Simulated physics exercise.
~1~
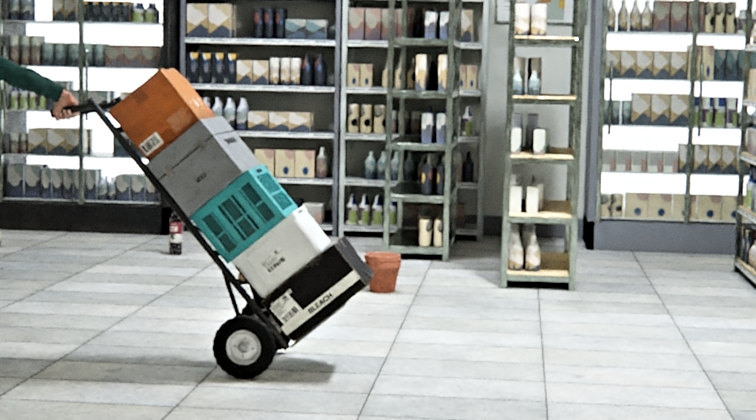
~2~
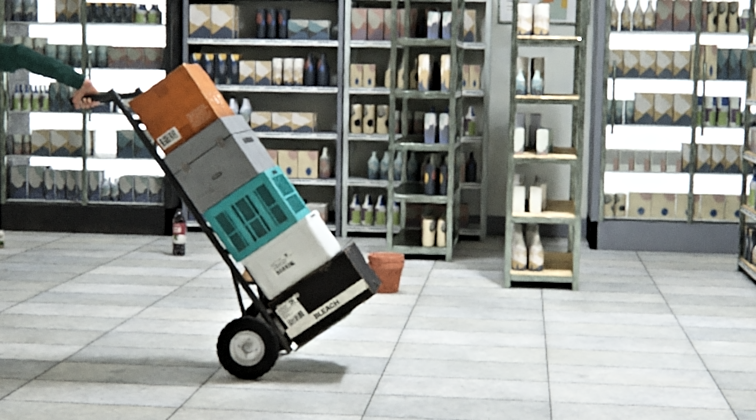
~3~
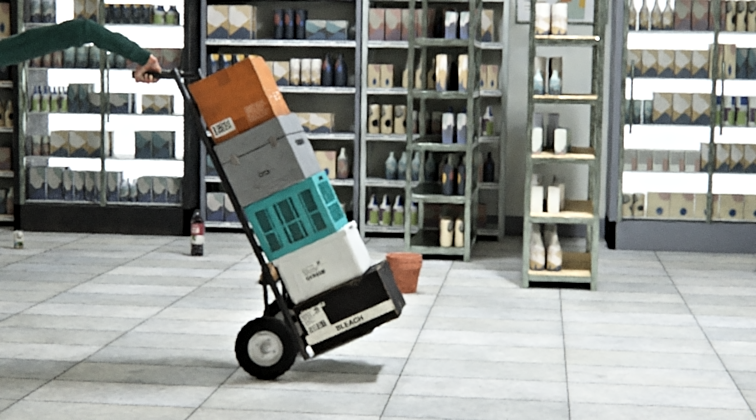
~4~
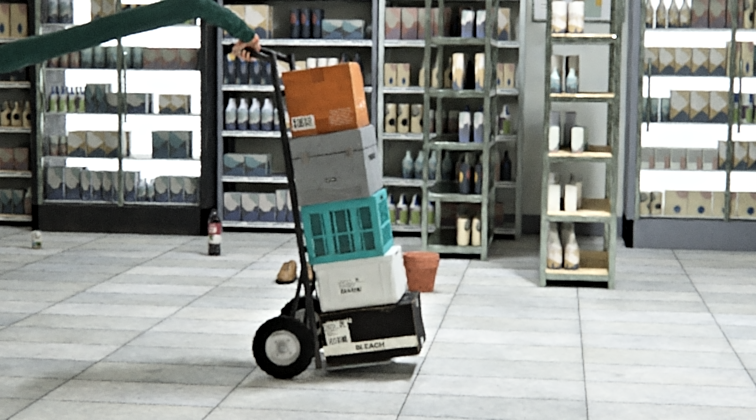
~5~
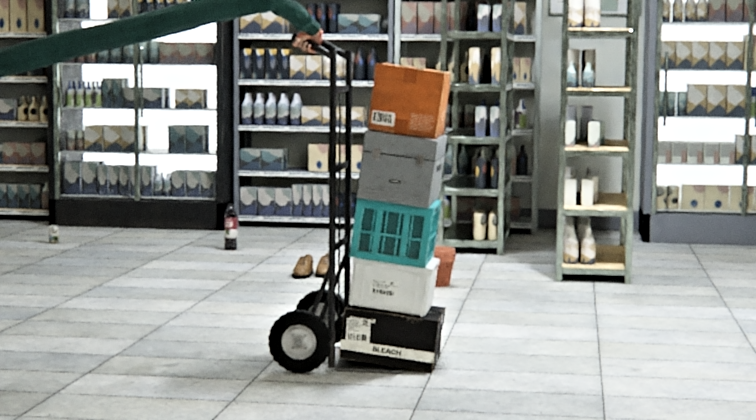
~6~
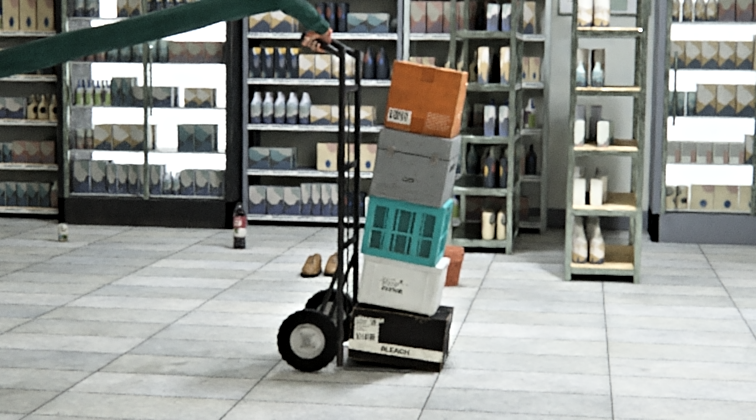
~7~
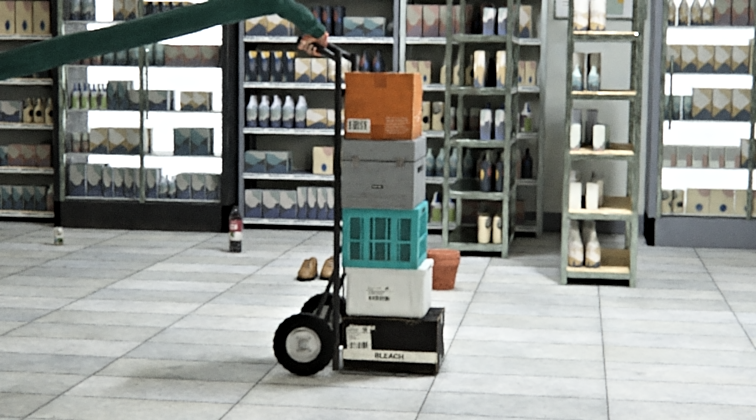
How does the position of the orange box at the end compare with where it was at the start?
At the start the orange box is tilted back toward the left side of the view. By the end it is farther right, near the middle, sitting level on top of the upright stack.
